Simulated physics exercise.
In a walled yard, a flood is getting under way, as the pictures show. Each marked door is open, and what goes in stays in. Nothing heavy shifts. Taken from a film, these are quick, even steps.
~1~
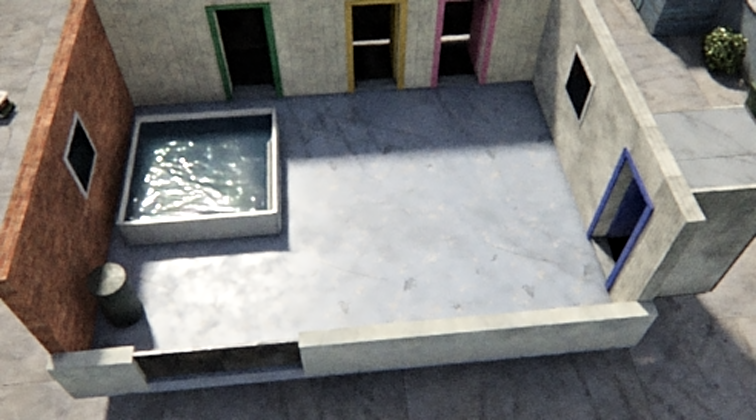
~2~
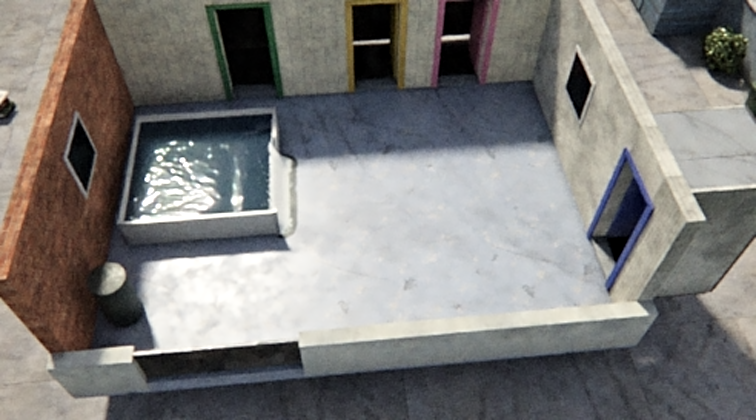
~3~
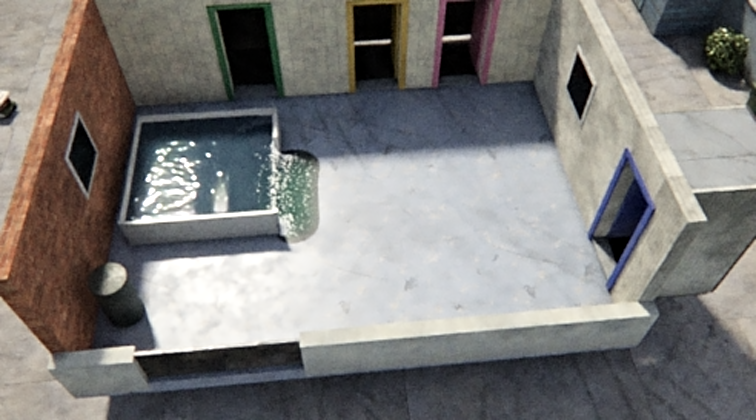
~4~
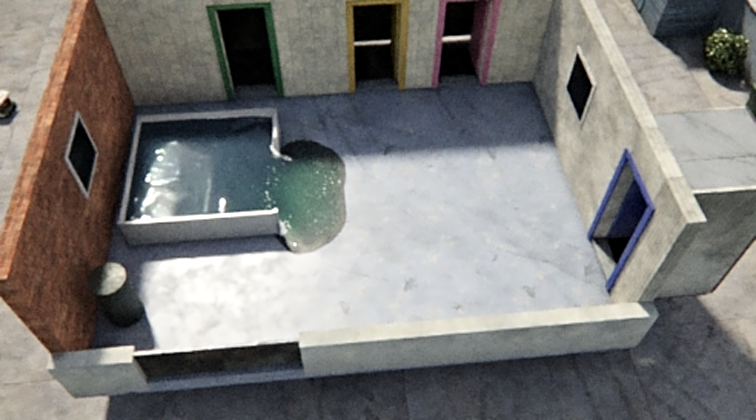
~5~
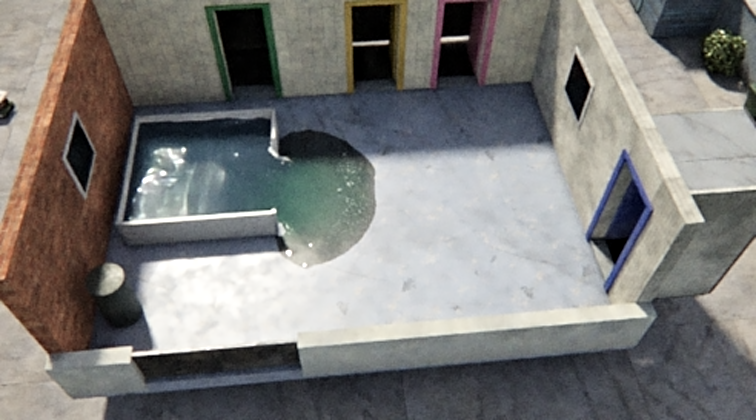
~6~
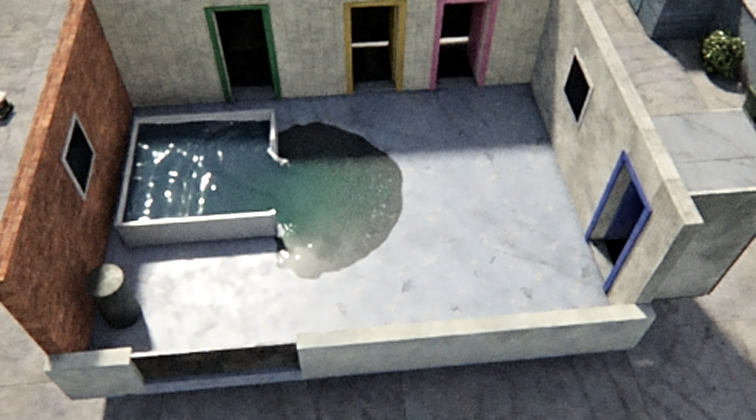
Water pouring through a gap in the right side of a raised tank, spreading rightward across a grey walled courtyard.
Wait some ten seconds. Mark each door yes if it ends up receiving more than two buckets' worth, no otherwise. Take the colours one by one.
Blue door - yes, pink door - yes, yellow door - no, green door - no.
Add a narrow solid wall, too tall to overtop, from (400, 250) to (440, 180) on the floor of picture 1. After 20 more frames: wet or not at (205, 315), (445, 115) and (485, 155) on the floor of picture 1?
In order: Untouched, soaked, soaked.
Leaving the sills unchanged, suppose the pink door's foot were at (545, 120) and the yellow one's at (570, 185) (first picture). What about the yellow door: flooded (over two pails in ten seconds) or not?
Well, the yellow door tops it.
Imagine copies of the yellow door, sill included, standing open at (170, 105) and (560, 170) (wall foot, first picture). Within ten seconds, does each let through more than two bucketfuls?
So the first doesn't reach it, and then the second tops it.
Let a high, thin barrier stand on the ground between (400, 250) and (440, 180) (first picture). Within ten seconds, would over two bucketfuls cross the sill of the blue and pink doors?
Result - blue door: Safe; pink door: Swamped.
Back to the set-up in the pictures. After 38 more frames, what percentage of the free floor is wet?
Around 70 percent.
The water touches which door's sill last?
That is the door marked green.
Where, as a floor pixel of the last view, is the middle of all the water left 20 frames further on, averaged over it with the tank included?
About (352, 198) in the last view.
A moment on, water covers 30 % of the floor; the blue door not reached, the pink door not reached, the yellow door not reached, the green door not reached.
Next, water covers 50 % of the floor; the blue door not reached, the pink door not reached, the yellow door wet at the sill, nothing in, the green door not reached.
Then, water covers 65 % of the floor; the blue door under two buckets in, the pink door wet at the sill, nothing in, the yellow door wet at the sill, nothing in, the green door not reached.
Later, water covers 70 % of the floor; the blue door over two buckets in, the pink door over two buckets in, the yellow door wet at the sill, nothing in, the green door not reached.
In the end, water covers 90 % of the floor; the blue door far over two buckets in, the pink door over two buckets in, the yellow door wet at the sill, nothing in, the green door wet at the sill, nothing in.
